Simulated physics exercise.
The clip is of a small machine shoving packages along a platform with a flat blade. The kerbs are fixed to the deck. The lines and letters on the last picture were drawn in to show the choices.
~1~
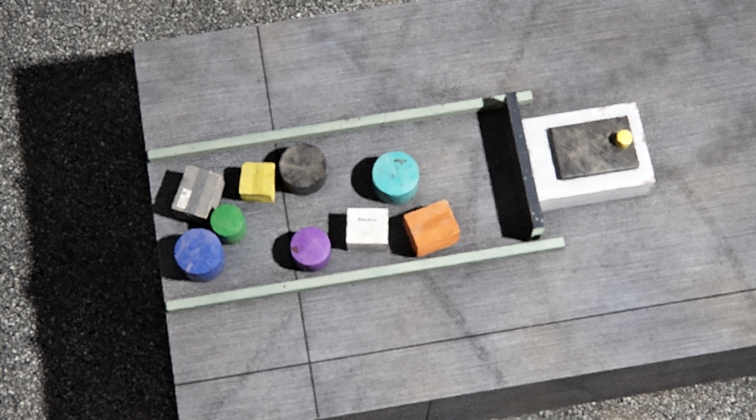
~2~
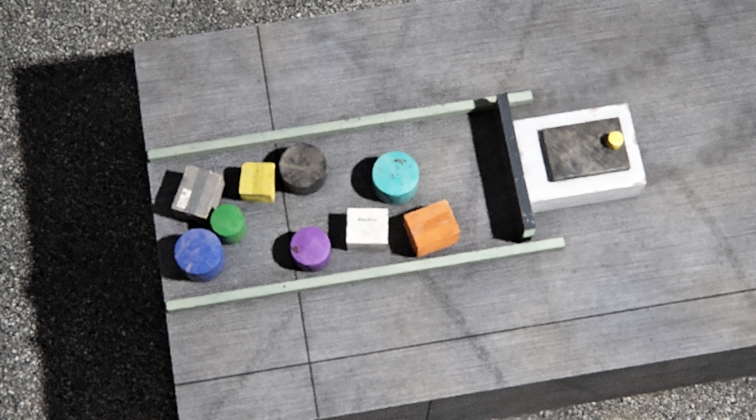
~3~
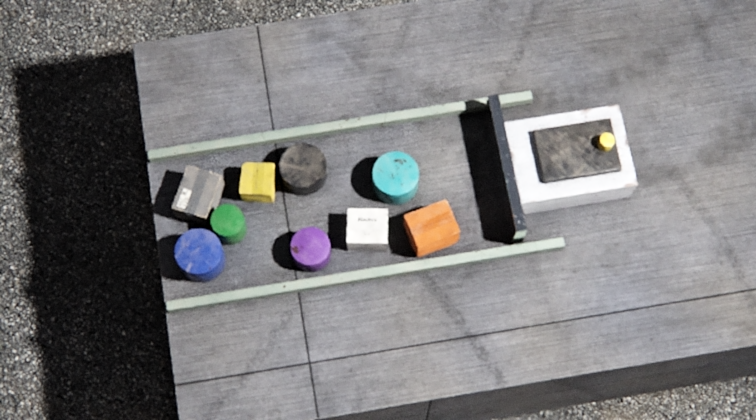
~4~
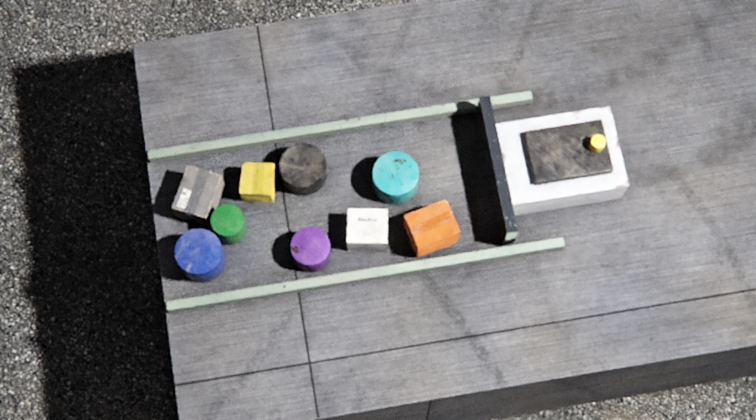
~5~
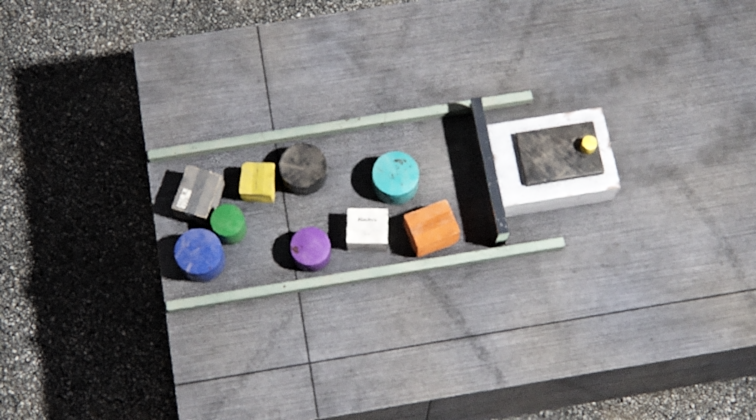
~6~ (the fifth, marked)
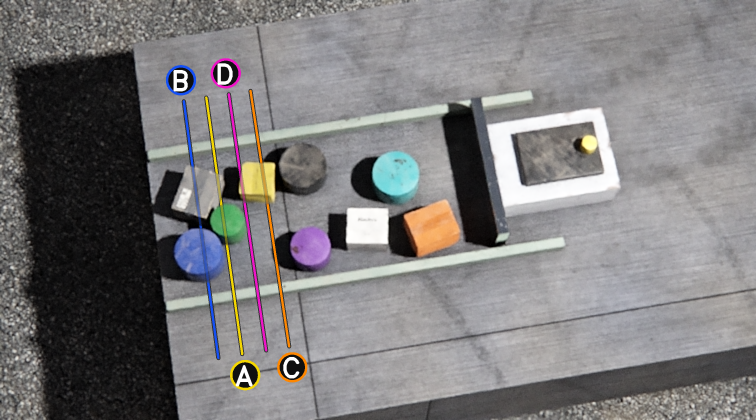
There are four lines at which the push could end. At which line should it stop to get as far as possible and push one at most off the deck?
At C, and not beyond.
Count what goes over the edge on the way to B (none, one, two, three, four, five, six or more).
Six or more.
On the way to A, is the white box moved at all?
Yes.
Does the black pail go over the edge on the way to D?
By then, no.
On the marked copy, A at (224, 222); B at (201, 226); C at (269, 215); D at (247, 218).
With C. Early on, robot (475, 167); orange box (390, 235); white box (346, 233).
Further on, robot (396, 179); blue canister (186, 256); purple canister (230, 264).
At the end, robot (336, 189); blue canister over the edge; purple canister (170, 280); one fallen.
As for the rest, A drops three; B drops six; D drops three.
